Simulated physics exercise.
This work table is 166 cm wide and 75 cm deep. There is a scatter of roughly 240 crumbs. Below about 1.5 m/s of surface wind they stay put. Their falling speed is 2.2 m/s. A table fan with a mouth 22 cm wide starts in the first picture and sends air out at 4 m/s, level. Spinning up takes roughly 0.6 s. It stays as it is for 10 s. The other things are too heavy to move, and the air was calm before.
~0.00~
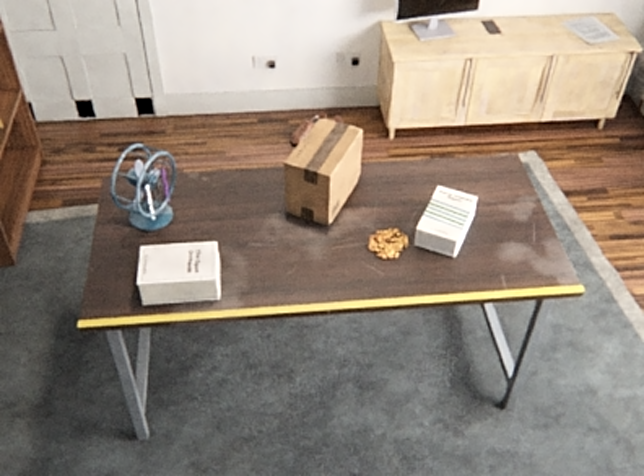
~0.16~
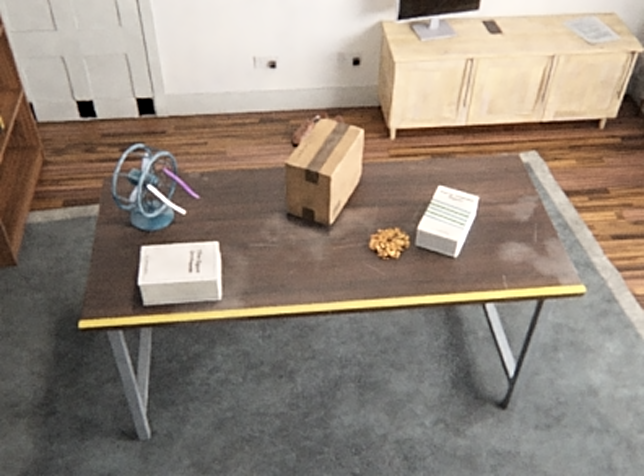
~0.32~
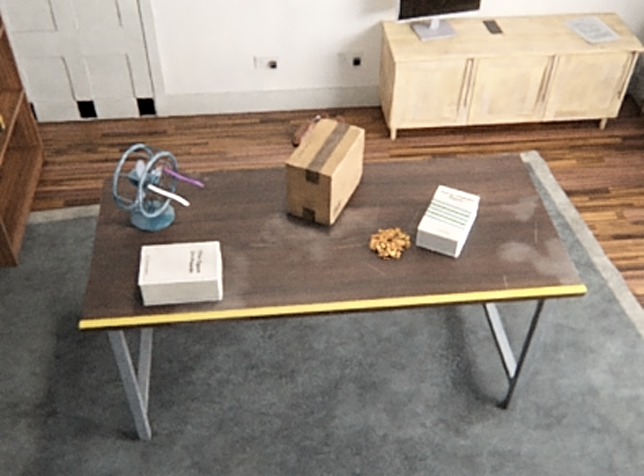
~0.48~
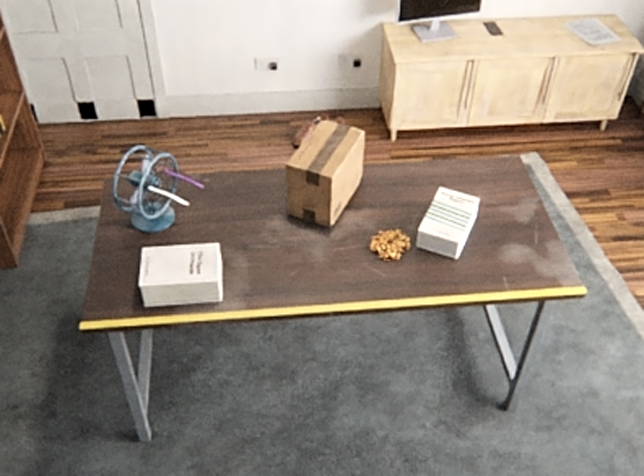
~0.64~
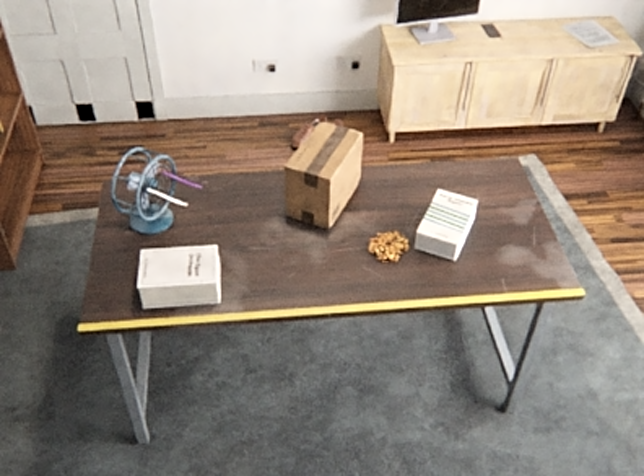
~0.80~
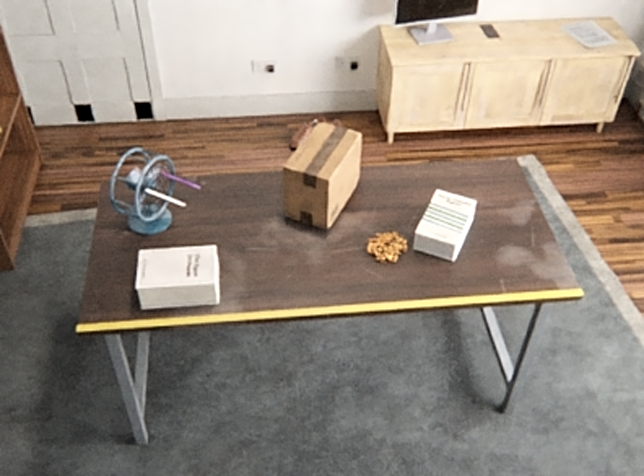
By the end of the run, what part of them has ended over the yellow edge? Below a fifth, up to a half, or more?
The share over the yellow edge is not even a fifth.
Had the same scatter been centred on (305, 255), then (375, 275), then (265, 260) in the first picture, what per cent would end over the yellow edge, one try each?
In turn about 90 %, 90 %, 100 %.
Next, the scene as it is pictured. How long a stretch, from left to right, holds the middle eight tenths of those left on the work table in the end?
About 20 cm.
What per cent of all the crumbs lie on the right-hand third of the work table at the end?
Near 80 %.
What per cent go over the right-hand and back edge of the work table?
Roughly 10 % right-hand, 0 % back.
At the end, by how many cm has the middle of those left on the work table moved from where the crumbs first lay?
About 10 cm.
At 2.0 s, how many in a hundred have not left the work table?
Near 90 %.
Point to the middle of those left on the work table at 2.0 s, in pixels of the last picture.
Near (415, 242).
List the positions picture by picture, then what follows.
In the first picture, the middle of the crumbs is near (390, 244), none has stirred yet and the mouth of the table fan is at (144, 181).
In the second picture, the middle of the crumbs is near (391, 243), none has stirred yet and the yellow edge is centred on (340, 309).
In the third picture, the middle of the crumbs is near (391, 243), none has stirred yet, the top of a book is at (450, 213) and the top of a box is at (326, 145).
In the fourth picture, the middle of the crumbs is near (392, 244) and none has stirred yet.
In the fifth picture, the middle of the crumbs is near (390, 246) and none has stirred yet.
In the sixth picture, the middle of the crumbs is near (389, 247) and none has stirred yet.
After 2.0 s the count stands so, 2 % are over the yellow edge; the middle of those still in play is near (415, 242).
After 3.2 s the count stands so, 2 % are over the yellow edge; the middle of those still in play is near (415, 242).
After 5.5 s the count stands so, 2 % are over the yellow edge; the middle of those still in play is near (415, 242).
After 10.0 s, at the end, 3 % are over the yellow edge; the middle of those still in play is near (415, 242).
